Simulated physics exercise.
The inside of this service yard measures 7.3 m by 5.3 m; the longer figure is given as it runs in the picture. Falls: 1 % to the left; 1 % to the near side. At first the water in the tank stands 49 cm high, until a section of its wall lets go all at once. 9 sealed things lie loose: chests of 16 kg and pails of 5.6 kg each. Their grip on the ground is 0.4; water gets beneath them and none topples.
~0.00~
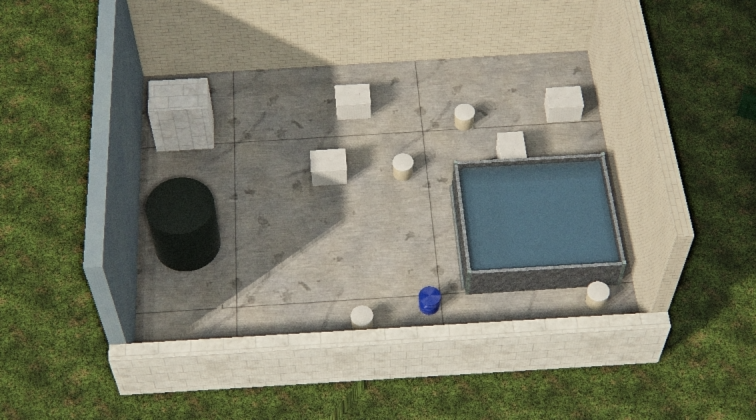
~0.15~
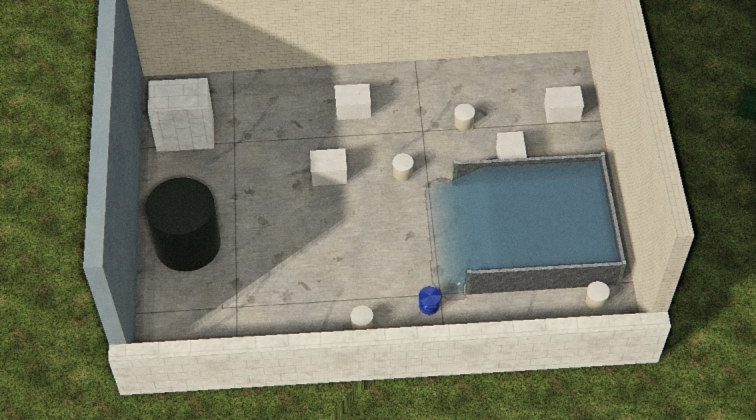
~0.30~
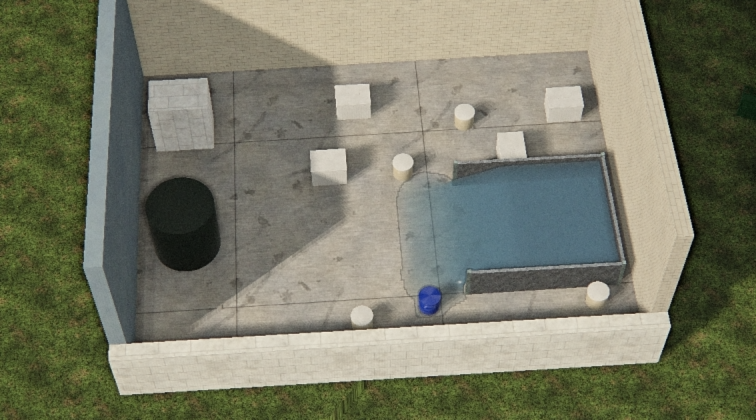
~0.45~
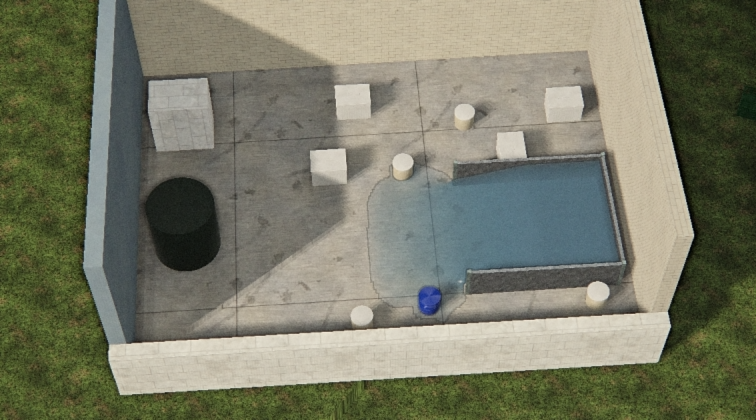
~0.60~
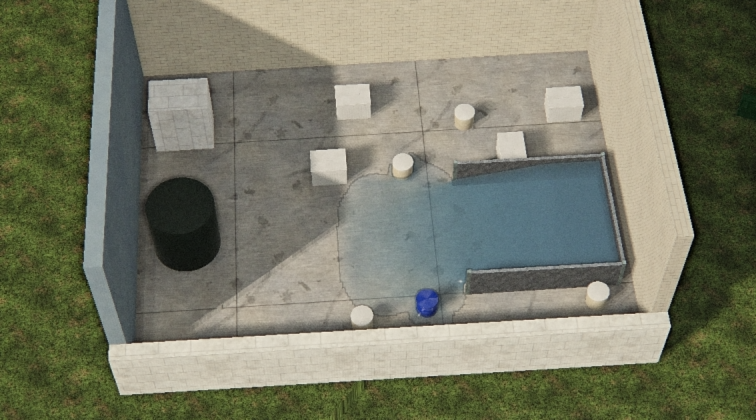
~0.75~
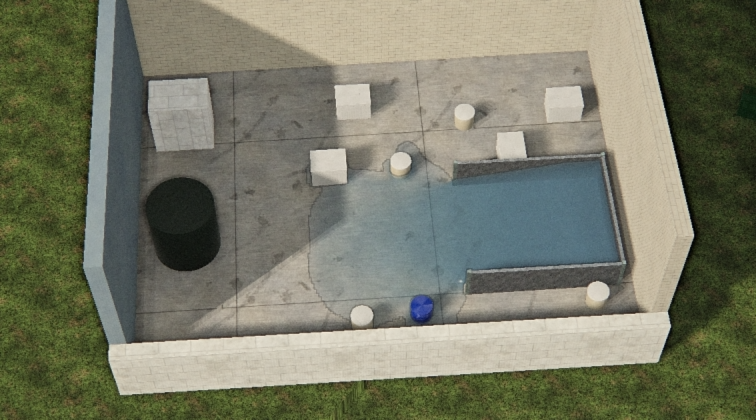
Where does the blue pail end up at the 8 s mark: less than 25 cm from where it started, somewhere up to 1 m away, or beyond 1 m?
Beyond 1 m away.
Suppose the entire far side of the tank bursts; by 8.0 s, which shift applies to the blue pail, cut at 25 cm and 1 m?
The blue pail remains where it was.
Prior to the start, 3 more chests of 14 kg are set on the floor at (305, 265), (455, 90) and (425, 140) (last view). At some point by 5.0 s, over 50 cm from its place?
Beyond it, within it, within it.
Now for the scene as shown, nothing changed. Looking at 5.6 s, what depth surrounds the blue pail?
19 cm or so.
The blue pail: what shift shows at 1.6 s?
80 cm or so by then.
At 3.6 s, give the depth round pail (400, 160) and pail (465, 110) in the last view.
Close to 3 and 0 centimetres.
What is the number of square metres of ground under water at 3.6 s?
About 27 m2.
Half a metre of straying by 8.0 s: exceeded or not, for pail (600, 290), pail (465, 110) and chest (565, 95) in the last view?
Well, going one by one, it's not that far, not that far and not that far.
After 1.6 s the blue pail is near (391, 330), 0.8 m from its start, aground; 0 afloat.
After 3.6 s the blue pail is near (197, 327), 3.4 m from its start, afloat; 2 afloat.
After 5.6 s the blue pail is near (170, 323), 3.7 m from its start, afloat; 3 afloat.
After 8.0 s the blue pail is near (203, 333), 3.3 m from its start, afloat; 3 afloat.
